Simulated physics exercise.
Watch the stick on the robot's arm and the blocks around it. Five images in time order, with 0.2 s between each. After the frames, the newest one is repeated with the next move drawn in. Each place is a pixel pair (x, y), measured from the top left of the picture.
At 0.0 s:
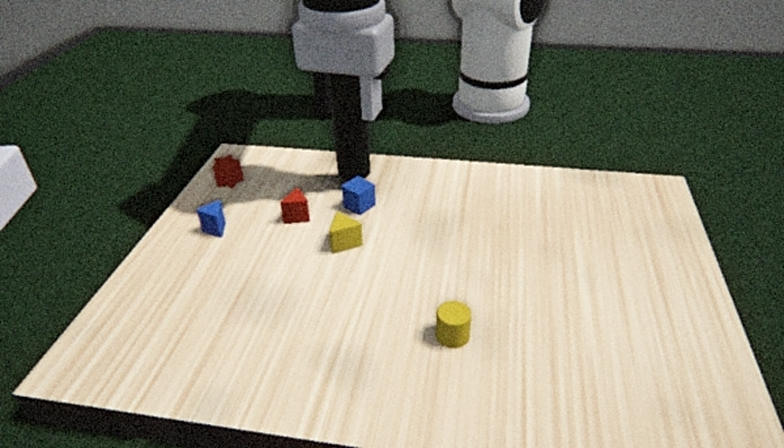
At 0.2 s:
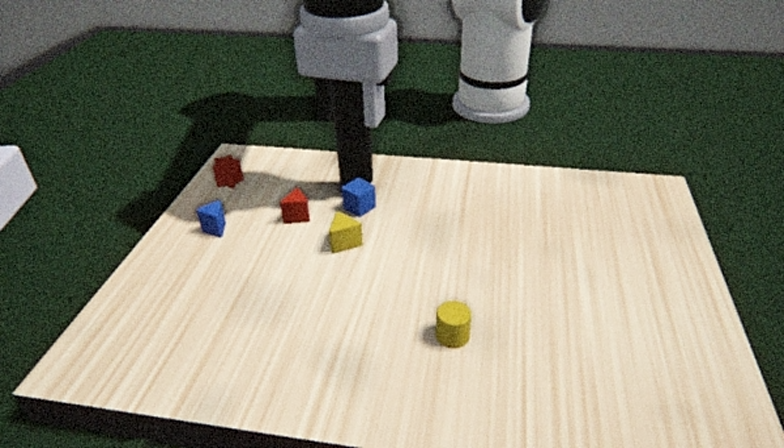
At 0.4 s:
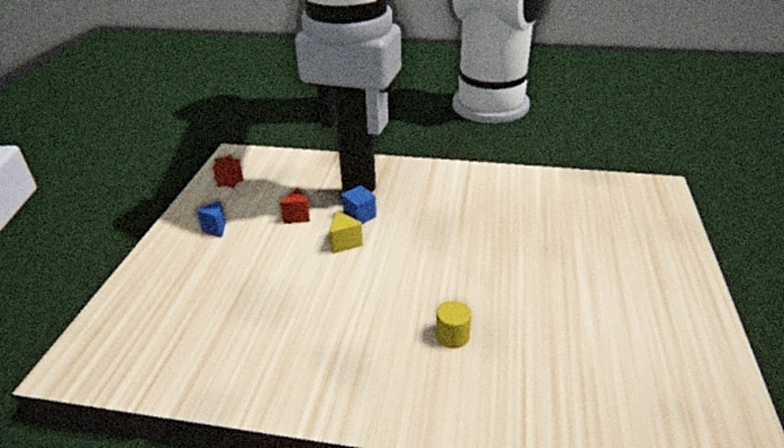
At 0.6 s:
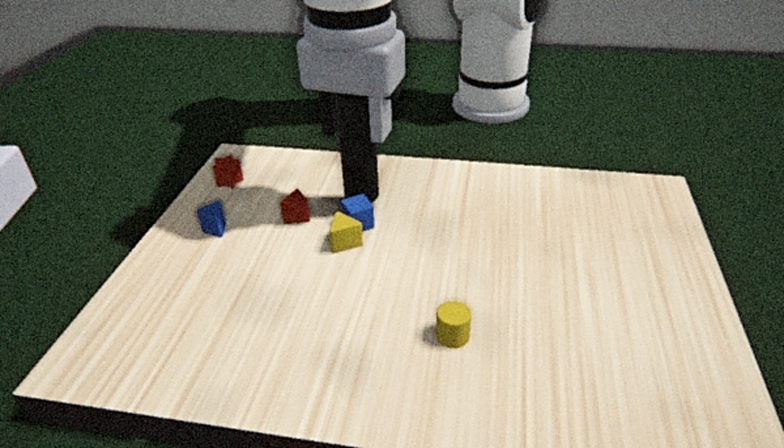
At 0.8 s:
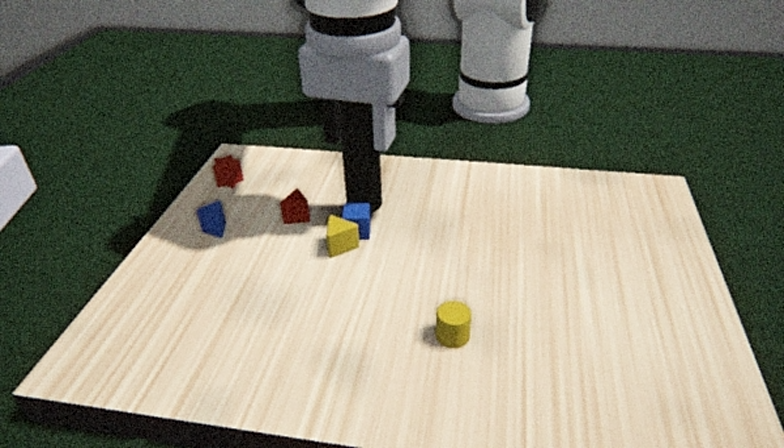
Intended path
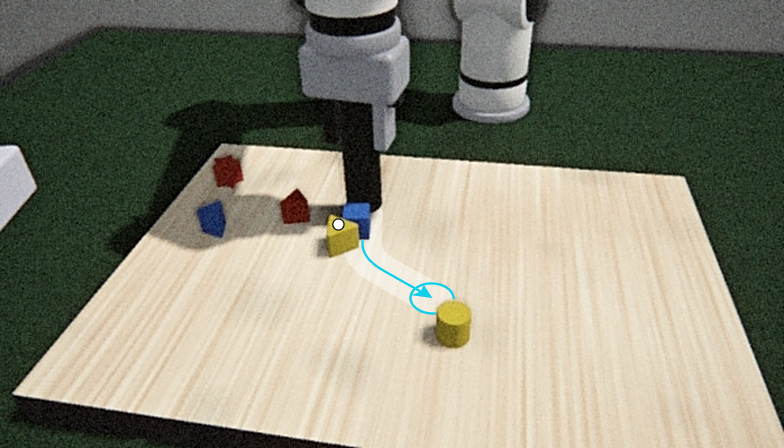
A pale wooden board lies on a dark green surface, seen from a fixed, raised viewpoint in front of it. A robot arm's black stick stands behind a blue block near the top, with a yellow three-sided block just below, red and blue blocks to the left, and a yellow cylinder lower right. The stick edges forward and pushes the blue block a short way against the yellow three-sided block, which shifts and turns slightly.
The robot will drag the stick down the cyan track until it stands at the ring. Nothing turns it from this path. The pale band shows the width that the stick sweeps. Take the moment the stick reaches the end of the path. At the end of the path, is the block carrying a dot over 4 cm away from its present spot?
I believe so.
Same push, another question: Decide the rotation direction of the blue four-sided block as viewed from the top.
The blue four-sided block rotates clockwise.
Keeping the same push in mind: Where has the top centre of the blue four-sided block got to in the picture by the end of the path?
At (337, 250).
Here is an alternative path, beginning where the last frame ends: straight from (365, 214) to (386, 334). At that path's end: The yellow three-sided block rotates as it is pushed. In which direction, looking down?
I'd predict that, seen from above, the yellow three-sided block rotates clockwise.
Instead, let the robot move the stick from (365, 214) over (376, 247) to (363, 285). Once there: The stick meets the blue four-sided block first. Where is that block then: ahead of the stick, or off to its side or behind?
At that point it is off to one side or behind.
Drawn move, from (365, 214) over (362, 245) and (388, 273) to (432, 298); the dot is on the yellow three-sided block.
On the path given first. One third of the way, stick (362, 235); yellow three-sided block (313, 247), turned 20° clockwise; blue four-sided block (340, 241), turned 50° clockwise.
Two thirds of the way, stick (388, 263); yellow three-sided block (309, 251), turned 40° clockwise; blue four-sided block (337, 250), turned 70° clockwise.
At the end, stick (432, 288); yellow three-sided block (309, 251), turned 40° clockwise; blue four-sided block (337, 250), turned 70° clockwise; yellow round block still.
